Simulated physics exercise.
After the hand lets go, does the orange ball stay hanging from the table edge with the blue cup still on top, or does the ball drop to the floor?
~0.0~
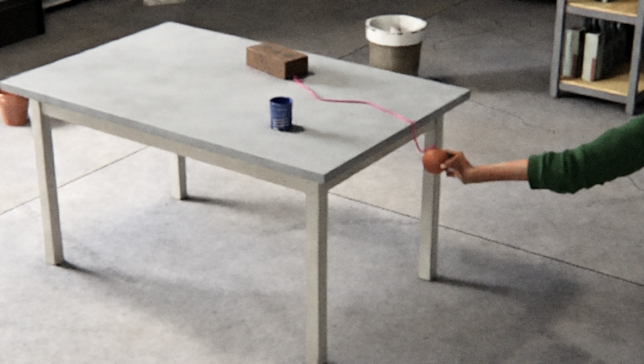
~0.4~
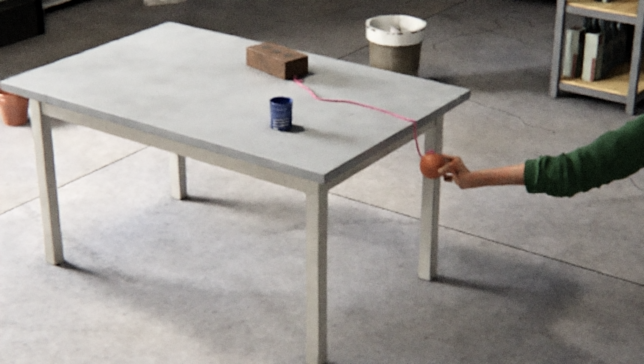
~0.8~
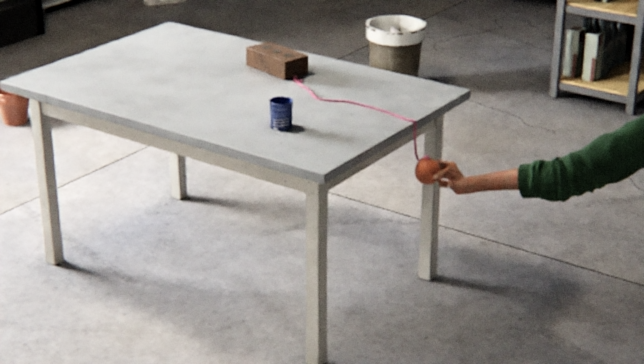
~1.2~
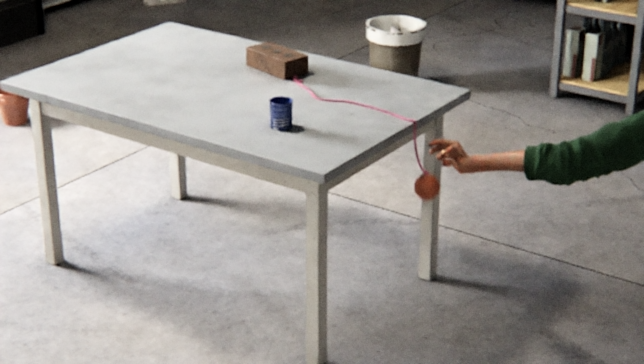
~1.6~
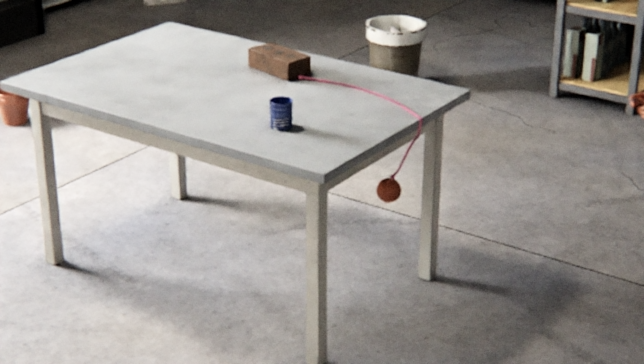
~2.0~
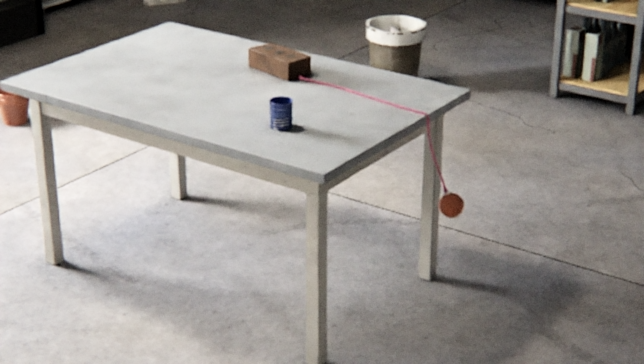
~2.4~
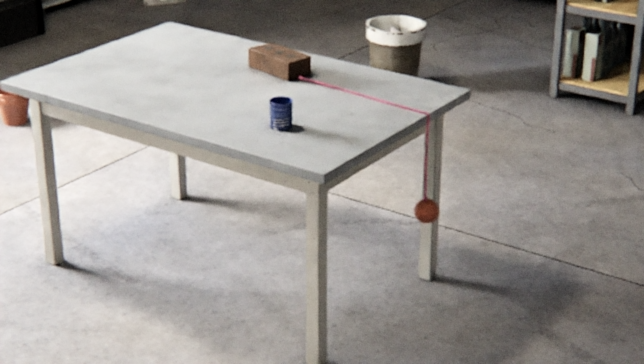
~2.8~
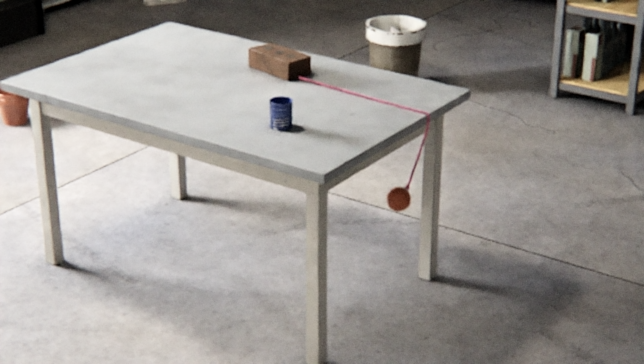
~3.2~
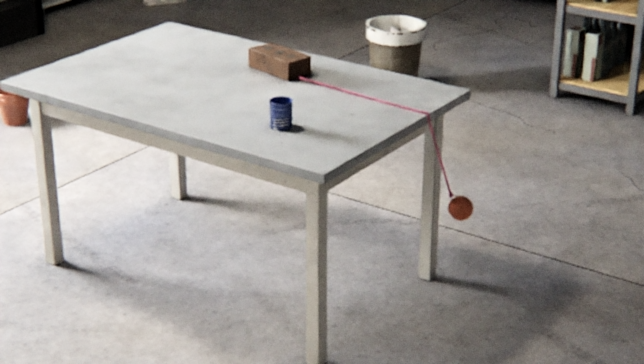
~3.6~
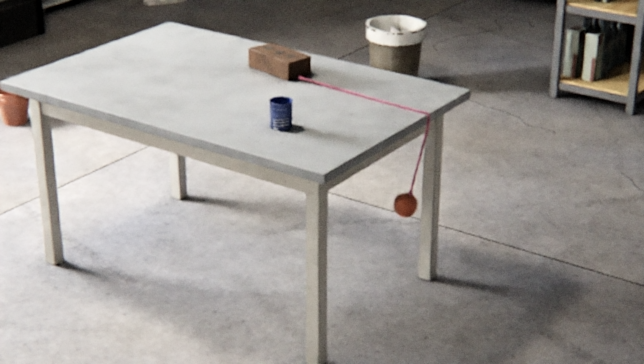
The orange ball stays hanging on the string and swings below the table edge, while the blue cup remains standing on the table.
